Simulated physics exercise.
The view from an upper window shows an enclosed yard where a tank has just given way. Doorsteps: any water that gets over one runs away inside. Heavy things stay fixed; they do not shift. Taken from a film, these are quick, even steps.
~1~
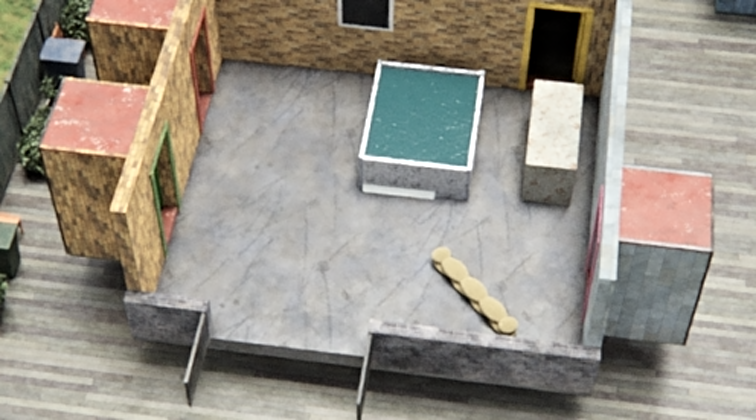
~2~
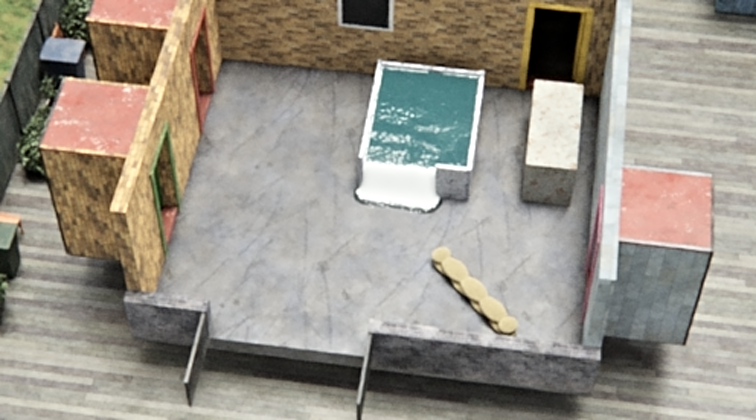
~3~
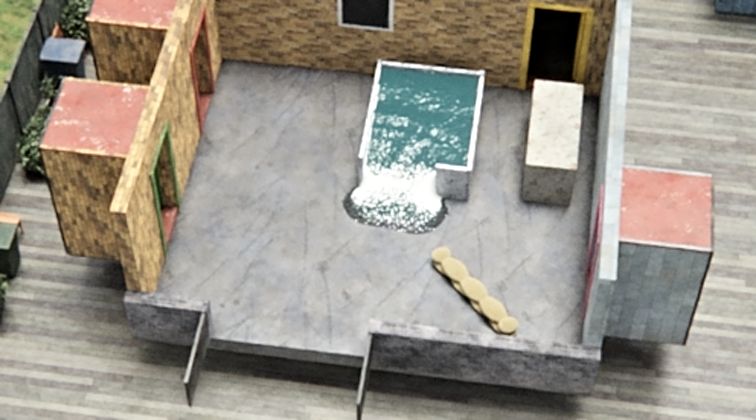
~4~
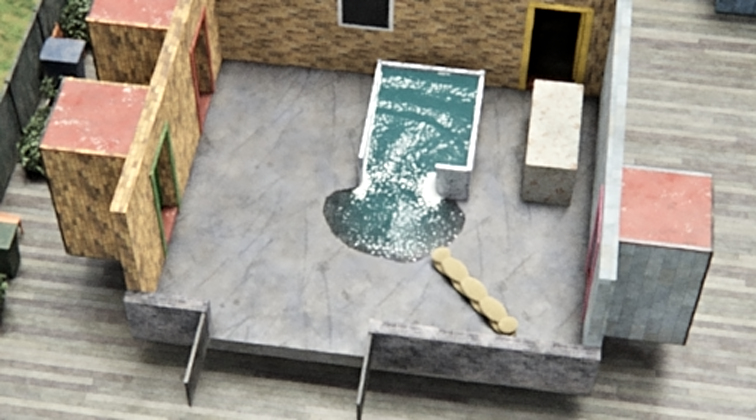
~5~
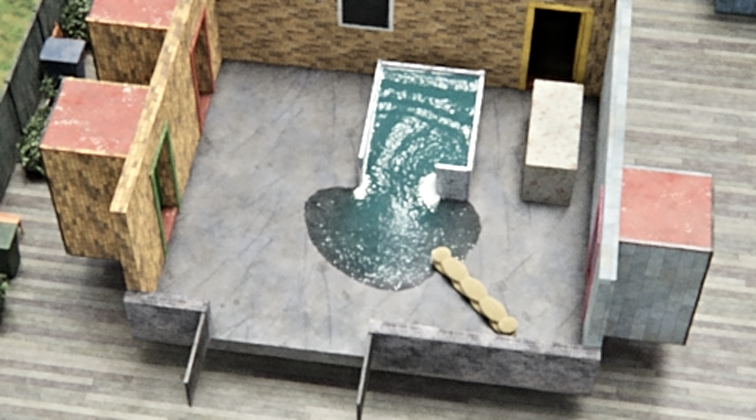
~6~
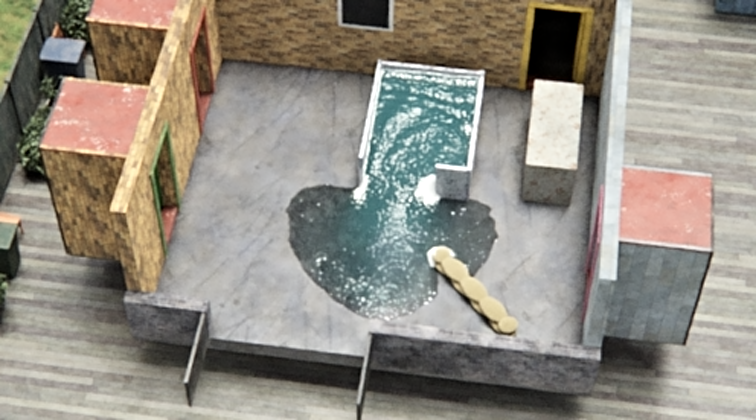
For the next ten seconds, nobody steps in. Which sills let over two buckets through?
My prediction: The green door will most likely keep inside the limit, the pink door will most likely keep inside the limit, the yellow door will most likely keep inside the limit, the red door will most likely keep inside the limit.
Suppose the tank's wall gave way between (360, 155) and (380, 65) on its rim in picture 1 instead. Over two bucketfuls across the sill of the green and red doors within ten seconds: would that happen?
Green: Below the mark; red: Above the mark.
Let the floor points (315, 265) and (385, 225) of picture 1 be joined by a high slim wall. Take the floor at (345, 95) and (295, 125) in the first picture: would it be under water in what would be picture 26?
As listed: Not flooded, no water.
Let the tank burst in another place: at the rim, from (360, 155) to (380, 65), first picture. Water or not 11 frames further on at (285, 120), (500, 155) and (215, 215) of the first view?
In turn: Inundated, then untouched, then inundated.
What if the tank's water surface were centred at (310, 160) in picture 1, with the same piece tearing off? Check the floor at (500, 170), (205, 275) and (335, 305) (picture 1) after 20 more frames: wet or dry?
The first spot ends up left untouched, the second sodden and the third sodden.
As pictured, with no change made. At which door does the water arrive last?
The yellow-painted one.
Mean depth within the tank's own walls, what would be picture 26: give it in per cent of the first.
Somewhere near 32 %, give or take.
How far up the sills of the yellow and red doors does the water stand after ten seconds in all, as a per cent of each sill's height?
In turn 30 and 80 per cent.
A moment on, water covers 30 % of the floor; the green door not reached, the pink door not reached, the yellow door not reached, the red door not reached.
Next, water covers 50 % of the floor; the green door not reached, the pink door wet at the sill, nothing in, the yellow door not reached, the red door not reached.
Then, water covers 50 % of the floor; the green door wet at the sill, nothing in, the pink door wet at the sill, nothing in, the yellow door not reached, the red door not reached.
Later, water covers 70 % of the floor; the green door wet at the sill, nothing in, the pink door wet at the sill, nothing in, the yellow door not reached, the red door wet at the sill, nothing in.
In the end, water covers 85 % of the floor; the green door wet at the sill, nothing in, the pink door wet at the sill, nothing in, the yellow door wet at the sill, nothing in, the red door wet at the sill, nothing in.
